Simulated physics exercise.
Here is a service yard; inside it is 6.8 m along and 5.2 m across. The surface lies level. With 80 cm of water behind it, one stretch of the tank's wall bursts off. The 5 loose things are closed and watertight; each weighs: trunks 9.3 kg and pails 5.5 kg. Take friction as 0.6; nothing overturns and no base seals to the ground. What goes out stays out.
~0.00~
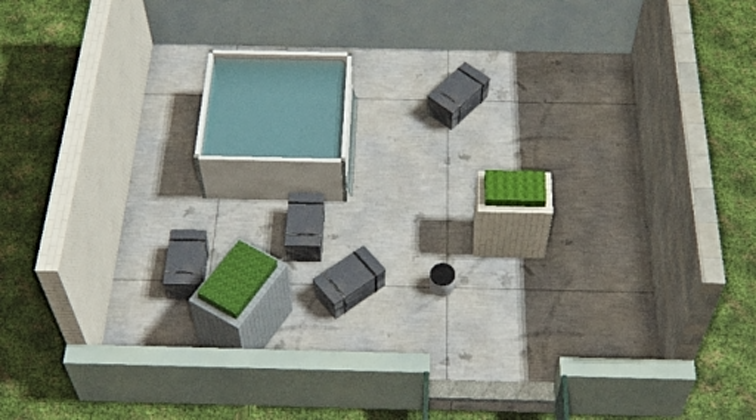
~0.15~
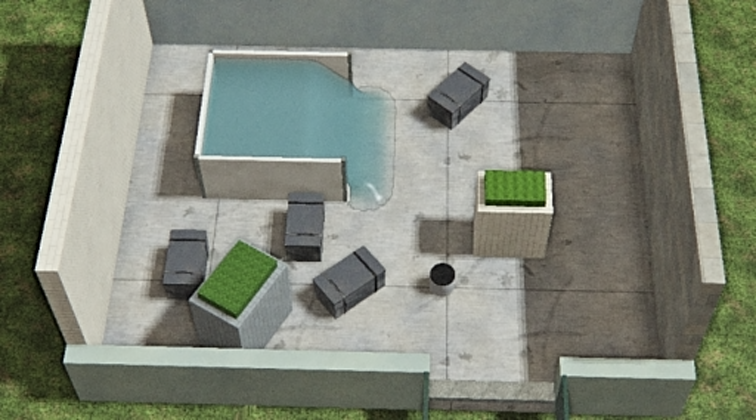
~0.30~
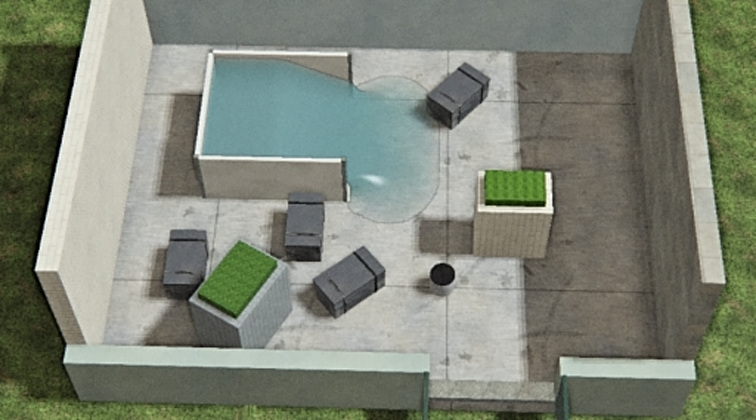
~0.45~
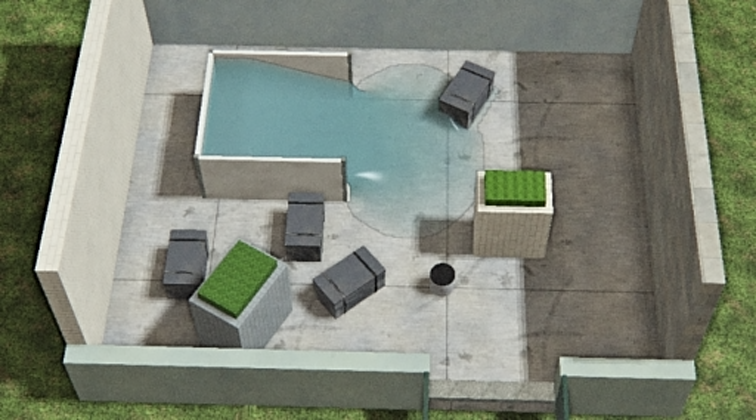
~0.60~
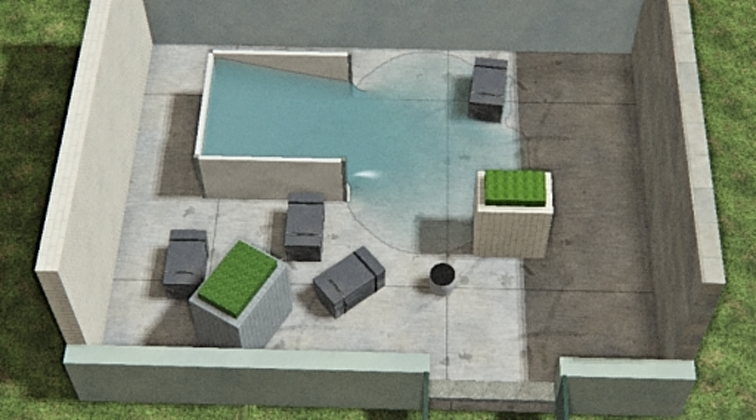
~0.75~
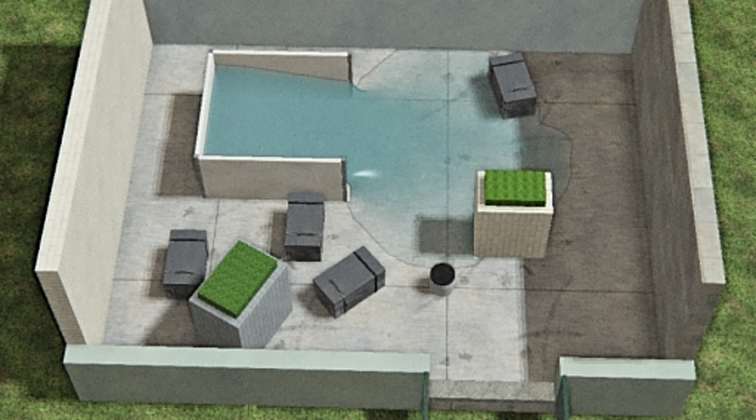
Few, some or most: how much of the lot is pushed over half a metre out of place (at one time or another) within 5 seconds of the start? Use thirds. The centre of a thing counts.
Share: Between one and two thirds.
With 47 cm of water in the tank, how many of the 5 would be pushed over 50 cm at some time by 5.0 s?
Then 1.
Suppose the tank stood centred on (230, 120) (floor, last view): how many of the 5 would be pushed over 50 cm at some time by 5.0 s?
In that case 2 of them.
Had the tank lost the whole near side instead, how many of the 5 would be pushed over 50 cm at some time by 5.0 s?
In that case 4 of them.
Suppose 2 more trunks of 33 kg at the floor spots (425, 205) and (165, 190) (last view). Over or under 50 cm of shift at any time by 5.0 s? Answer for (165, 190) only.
It is less.
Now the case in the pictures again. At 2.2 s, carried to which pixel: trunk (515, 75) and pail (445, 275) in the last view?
Near (601, 43) and (424, 316).
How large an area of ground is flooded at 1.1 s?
Roughly 15 m2.
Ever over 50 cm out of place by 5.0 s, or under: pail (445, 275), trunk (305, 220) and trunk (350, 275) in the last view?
In that order: More, short of it, under.
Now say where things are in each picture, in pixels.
In the first frame, a trunk at (459, 87), on the bottom; a trunk at (305, 219), on the bottom; water covers 3.1 m2; 0 of 5 have shifted.
In the second frame, a trunk at (459, 87), on the bottom; a trunk at (305, 219) rests on the ground; 4.2 m2 under water; 0 of 5 have shifted.
In the third frame, a trunk at (459, 87) rests on the ground; a trunk at (305, 219), on the bottom; 5.6 m2 under water; 0 of 5 have shifted.
In the fourth frame, a trunk at (467, 86) rests on the ground, 12 cm from its start; a trunk at (305, 219), on the bottom; water covers 7.2 m2; 1 of 5 have shifted.
In the fifth frame, a trunk at (489, 81) rests on the ground, 42 cm from its start; a trunk at (305, 219) rests on the ground; 9.1 m2 under water; 1 of 5 have shifted.
In the sixth frame, a trunk at (513, 77), on the bottom, 75 cm from its start; a trunk at (305, 219), on the bottom; 11.0 m2 under water; 1 of 5 have shifted.
After 1.1 s 1 of 5 are over 50 cm from their spots; 0 afloat.
After 2.2 s 2 of 5 are over 50 cm from their spots; 1 afloat.
After 3.5 s 2 of 5 are over 50 cm from their spots; 1 afloat.
After 5.0 s 1 of 5 are over 50 cm from their spots, and 2 have been at some point; 1 afloat.
